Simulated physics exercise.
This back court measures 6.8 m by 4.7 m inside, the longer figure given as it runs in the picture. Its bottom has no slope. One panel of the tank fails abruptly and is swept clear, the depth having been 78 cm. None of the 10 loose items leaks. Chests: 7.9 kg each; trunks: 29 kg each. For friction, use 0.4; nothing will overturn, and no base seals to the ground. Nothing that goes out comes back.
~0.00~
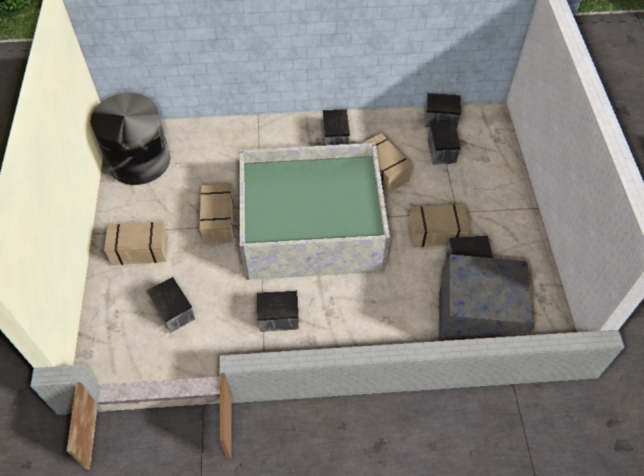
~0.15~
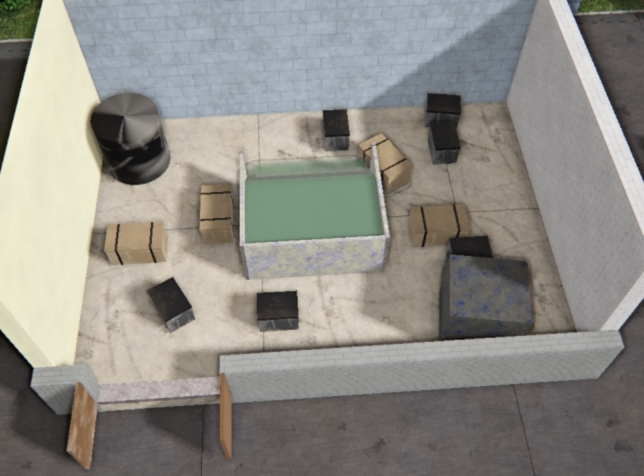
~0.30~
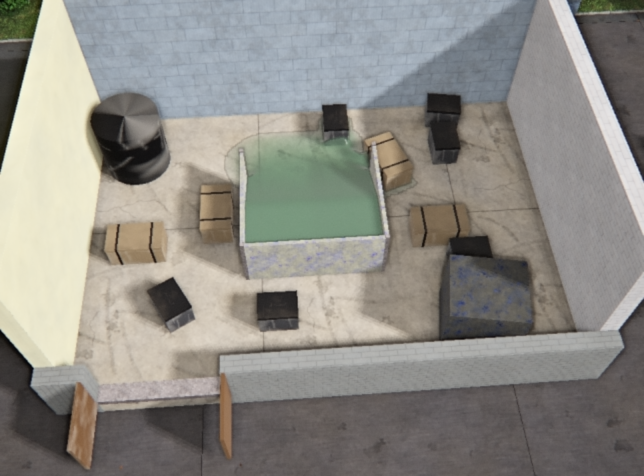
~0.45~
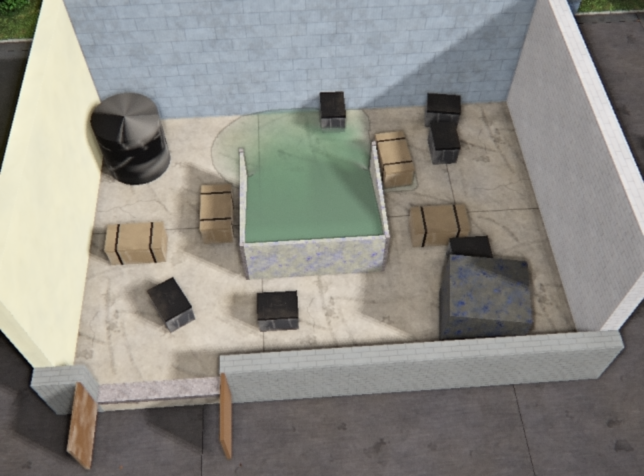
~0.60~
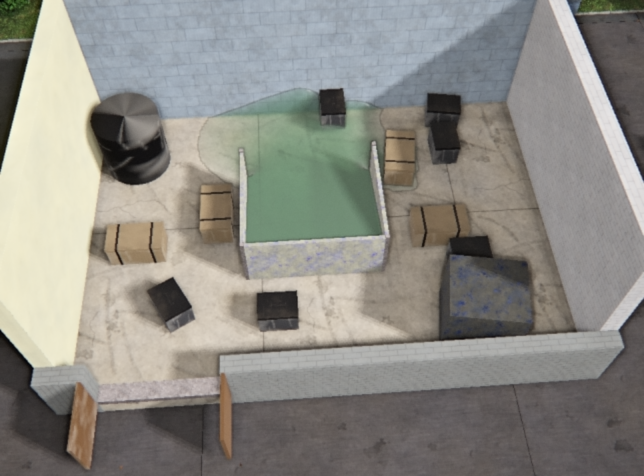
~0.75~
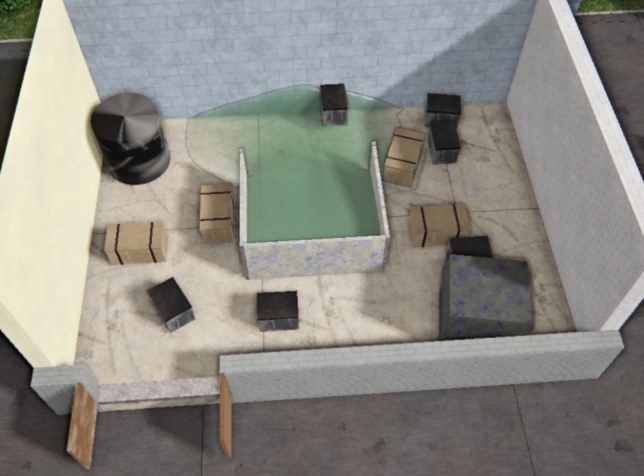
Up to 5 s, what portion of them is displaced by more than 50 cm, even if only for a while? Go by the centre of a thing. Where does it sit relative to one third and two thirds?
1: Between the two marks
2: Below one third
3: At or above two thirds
Answer: 3.
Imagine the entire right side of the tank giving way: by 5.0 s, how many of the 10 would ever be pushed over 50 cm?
In that case the number is 6.
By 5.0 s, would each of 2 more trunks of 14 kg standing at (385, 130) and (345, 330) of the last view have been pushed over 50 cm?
In order: Beyond it, within it.
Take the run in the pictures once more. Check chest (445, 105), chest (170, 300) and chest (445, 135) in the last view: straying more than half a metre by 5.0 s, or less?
Result, in order: Overshooting / overshooting / overshooting.
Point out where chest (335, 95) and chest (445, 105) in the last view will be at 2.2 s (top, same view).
Roughly (474, 107), then roughly (519, 143).
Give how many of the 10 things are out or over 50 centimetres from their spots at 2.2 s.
The number I get is 3.
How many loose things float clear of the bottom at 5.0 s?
At that point I count 4.
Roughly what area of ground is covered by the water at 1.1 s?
Some 9.0 m2 of it.
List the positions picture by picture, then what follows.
A chest at (336, 122), on the bottom; a trunk at (385, 155) rests on the ground; water covers 2.9 m2; 0 of 10 have shifted, in the first frame.
A chest at (336, 122), on the bottom; a trunk at (385, 155), on the bottom; 4.1 m2 under water; 0 of 10 have shifted, in the second frame.
A chest at (335, 116) rests on the ground, 12 cm from its start; a trunk at (388, 153) rests on the ground, 6 cm from its start; 5.3 m2 under water; 2 of 10 have shifted, in the third frame.
A chest at (333, 104) rests on the ground, 37 cm from its start; a trunk at (395, 151) rests on the ground, 17 cm from its start; water covers 6.8 m2; 2 of 10 have shifted, in the fourth frame.
A chest at (332, 101), afloat, 38 cm from its start; a trunk at (400, 150) rests on the ground, 26 cm from its start; 7.5 m2 under water; 2 of 10 have shifted, in the fifth frame.
A chest at (334, 96) floats, 38 cm from its start; a trunk at (405, 149), on the bottom, 34 cm from its start; 8.0 m2 under water; 2 of 10 have shifted, in the sixth frame.
After 1.1 s 0 of 10 are over 50 cm from their spots; 1 afloat.
After 2.2 s 3 of 10 are over 50 cm from their spots; 2 afloat.
After 3.5 s 5 of 10 are over 50 cm from their spots; 2 afloat.
After 5.0 s 8 of 10 are over 50 cm from their spots, and 8 have been at some point; 4 afloat.
